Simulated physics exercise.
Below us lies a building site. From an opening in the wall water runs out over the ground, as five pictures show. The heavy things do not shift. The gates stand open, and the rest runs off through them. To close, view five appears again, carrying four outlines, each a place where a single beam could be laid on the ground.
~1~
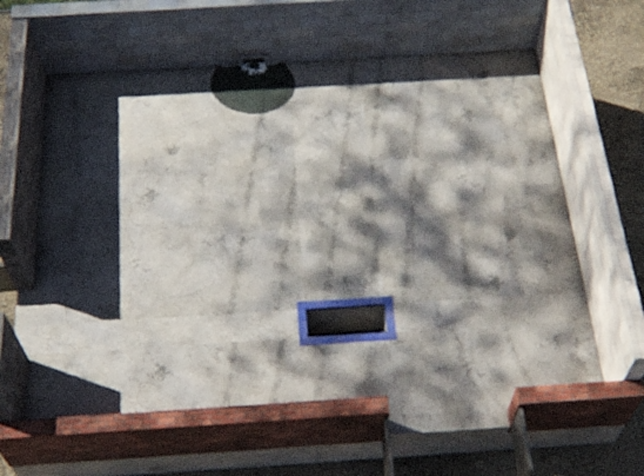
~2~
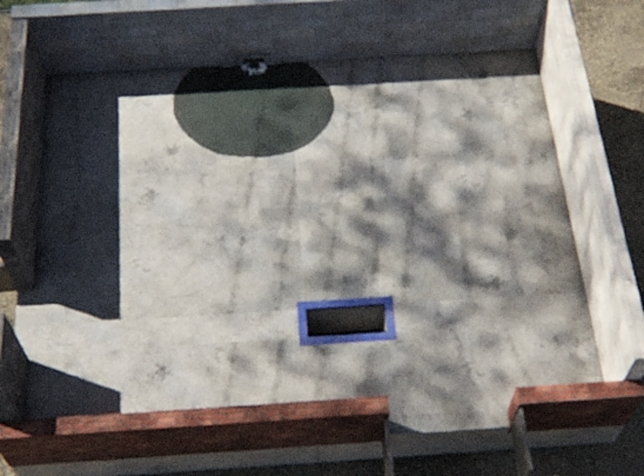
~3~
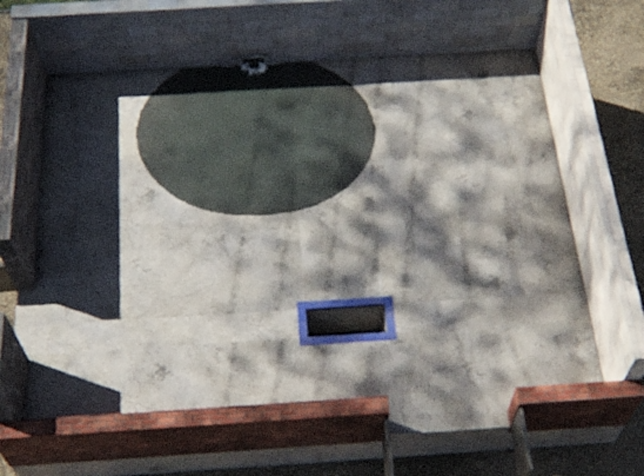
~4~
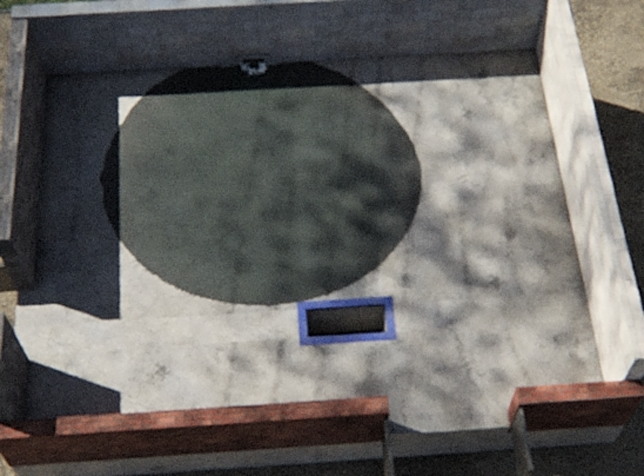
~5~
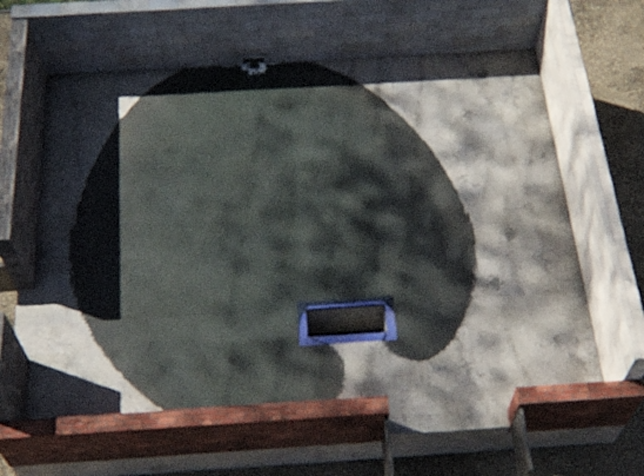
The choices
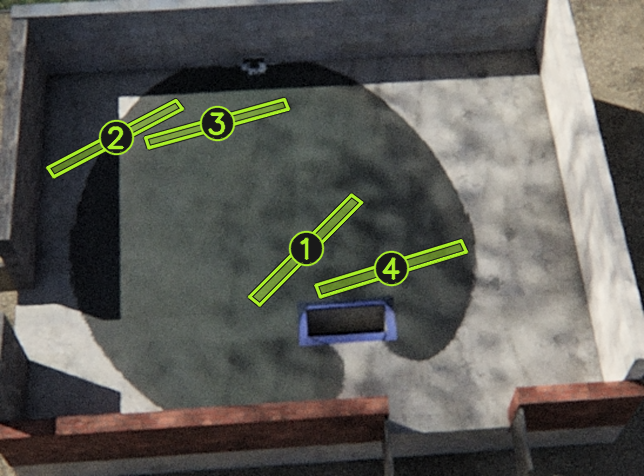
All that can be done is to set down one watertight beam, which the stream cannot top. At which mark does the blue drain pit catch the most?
2.
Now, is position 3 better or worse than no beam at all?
Worse.
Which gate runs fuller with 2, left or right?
The right gate.
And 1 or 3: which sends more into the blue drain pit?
The answer is 3.
In lime, 1 from (254, 300) to (356, 198); 2 from (50, 172) to (179, 104); 3 from (147, 142) to (286, 104); 4 from (318, 291) to (463, 246).
With 1, about 13 % of the stream goes into the blue drain pit, about 82 % out by the gates.
With 2, about 31 % of the stream goes into the blue drain pit, about 63 % out by the gates.
With 3, about 17 % of the stream goes into the blue drain pit, about 79 % out by the gates.
With 4, about 11 % of the stream goes into the blue drain pit, about 82 % out by the gates.
